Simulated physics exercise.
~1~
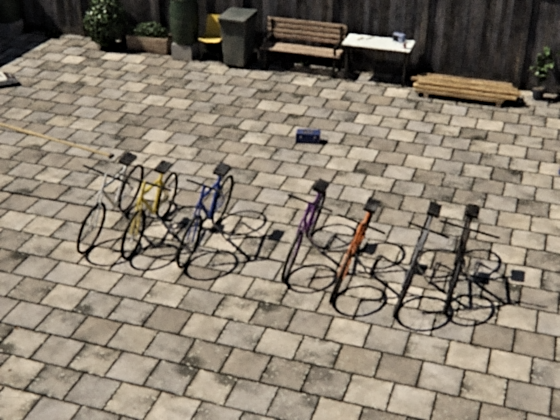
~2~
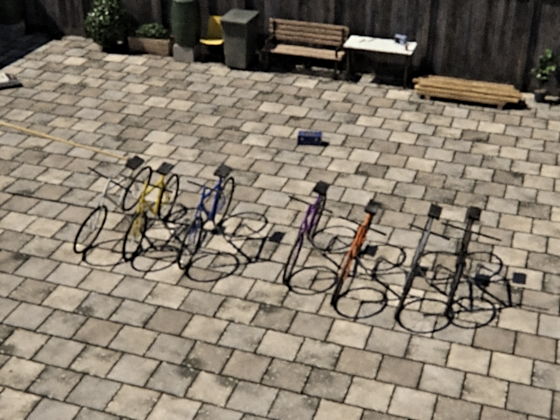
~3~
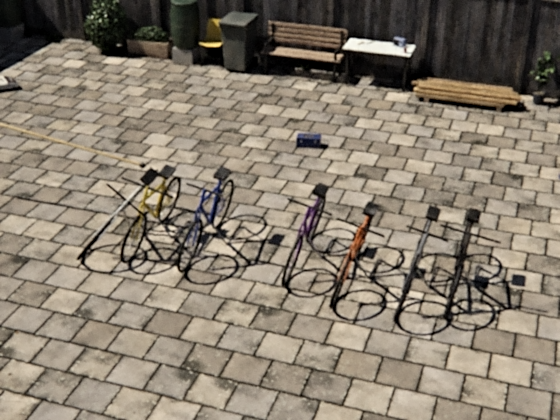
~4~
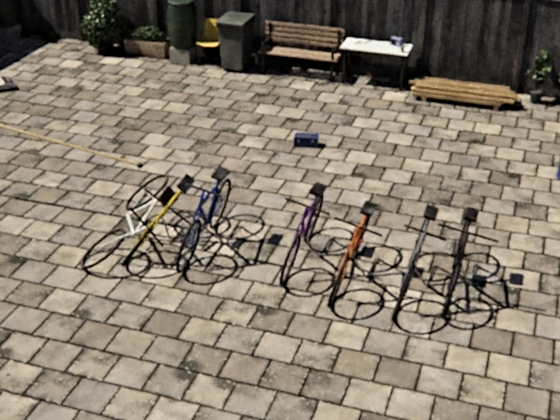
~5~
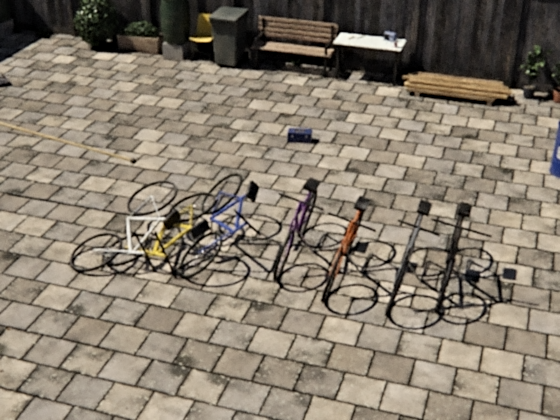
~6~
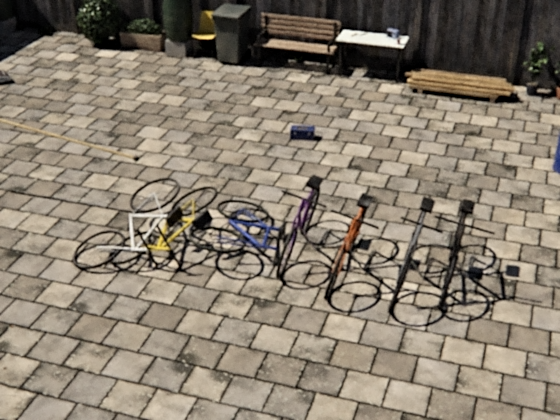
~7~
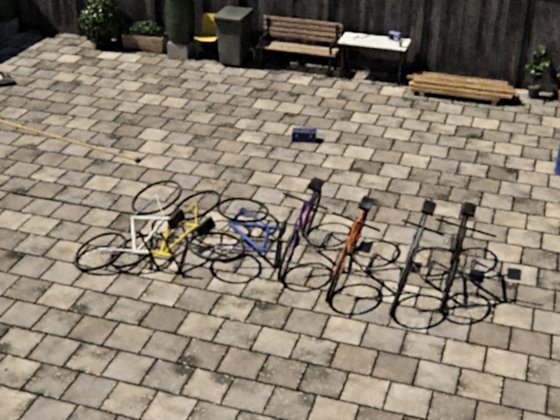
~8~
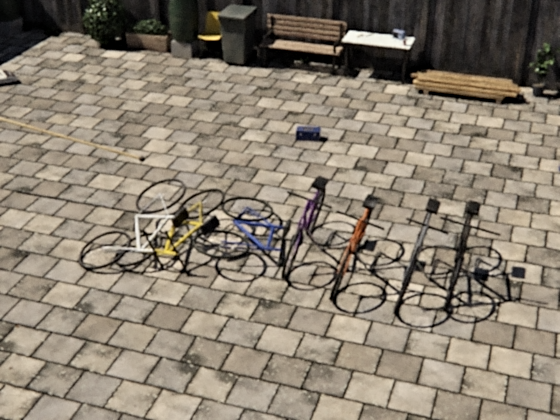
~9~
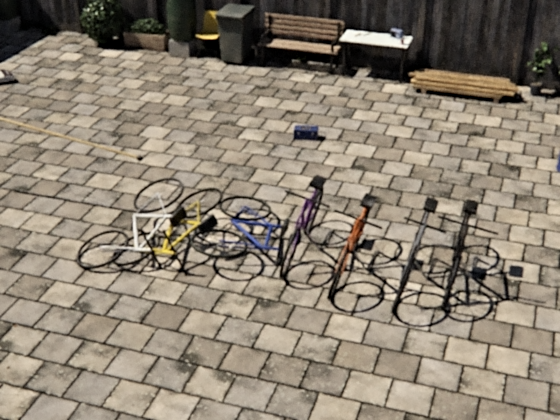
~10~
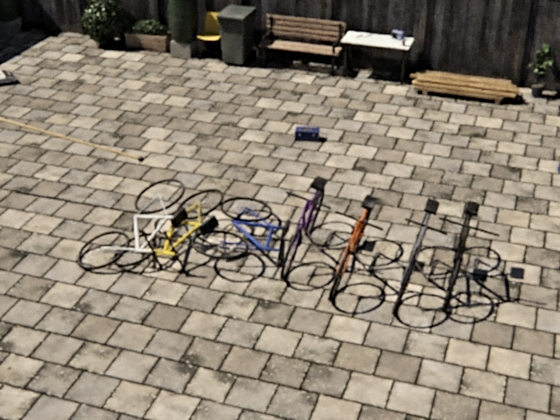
A thin pole slides in from the left toward a row of seven bicycles on a sunlit paved yard, seen from high above, with a bench, a white table and plants along the dark fence behind. The white-framed bicycle at the left end tips to the right into the yellow one. The yellow bicycle leans over in turn and knocks the blue one, which drops flat beside the purple bicycle. The purple, orange and two dark bicycles stay upright. At the end, the three left-hand bicycles lie toppled in an overlapping tangle while four remain standing.
